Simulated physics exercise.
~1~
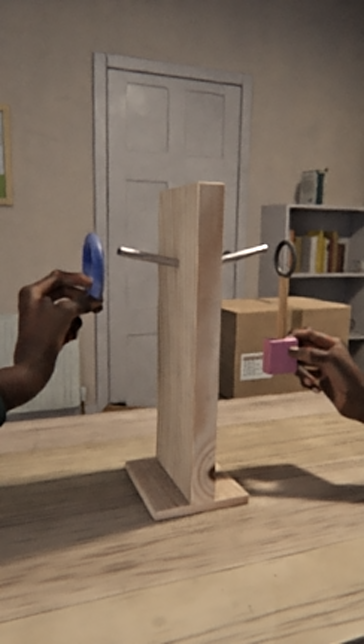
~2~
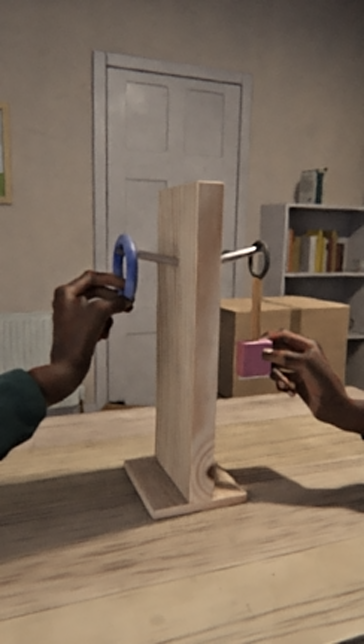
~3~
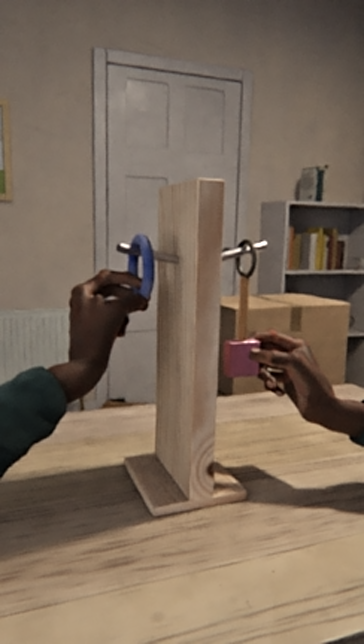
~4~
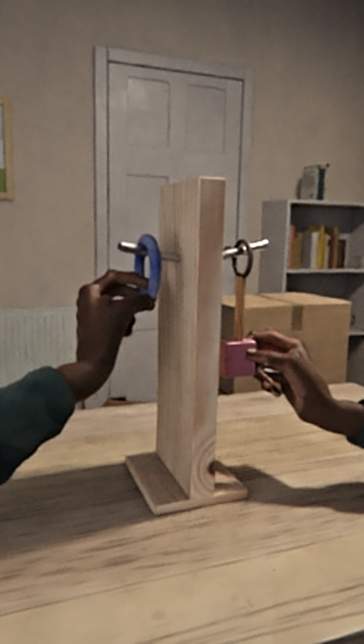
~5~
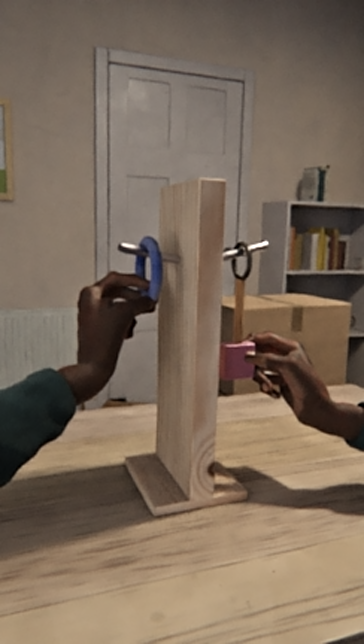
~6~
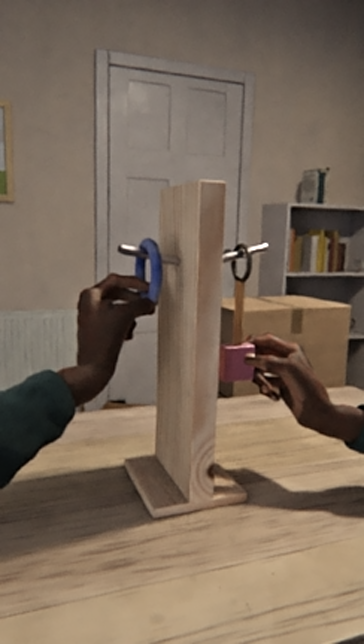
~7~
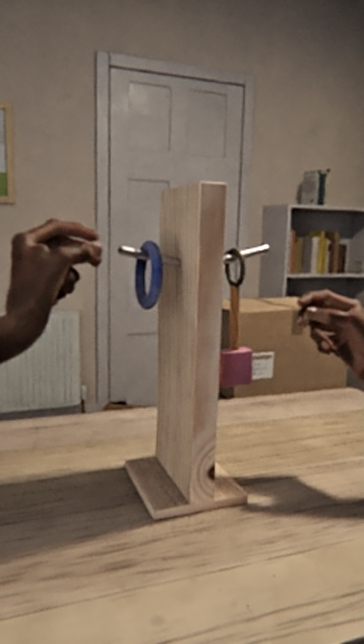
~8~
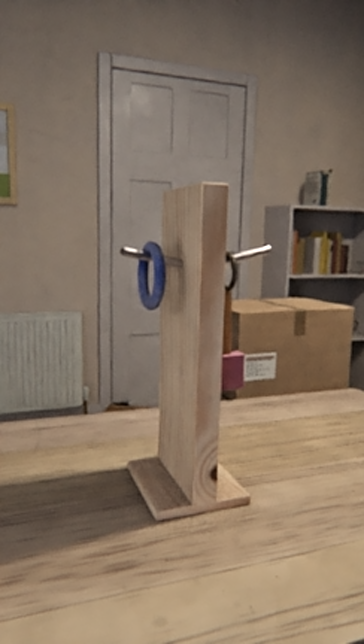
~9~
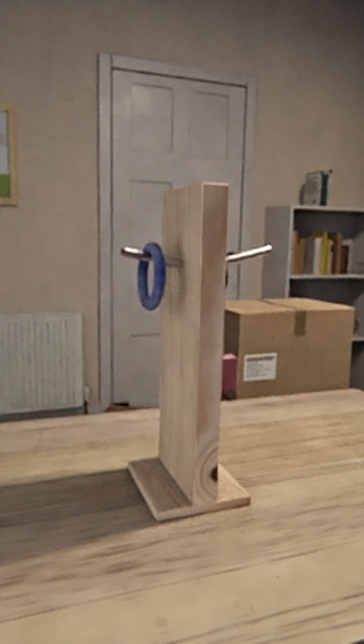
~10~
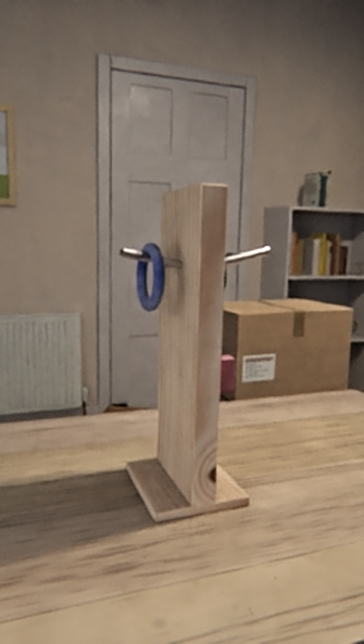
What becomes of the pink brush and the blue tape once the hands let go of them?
The pink brush stays hooked on its peg, though it slides in towards the post, and the blue tape also stays hooked on its own peg.
To begin with, two hands hold a blue ring of tape and a pink brush with a dark ring beside a wooden stand that has a metal peg on each side. The left hand moves the tape right and the other moves the brush left, until both rings are around the pegs. The hands pause there, then let go and draw back out of view. The tape hangs almost still, while the brush slides a little left along its peg towards the post. At the end both remain hung, the brush mostly hidden behind the wood.
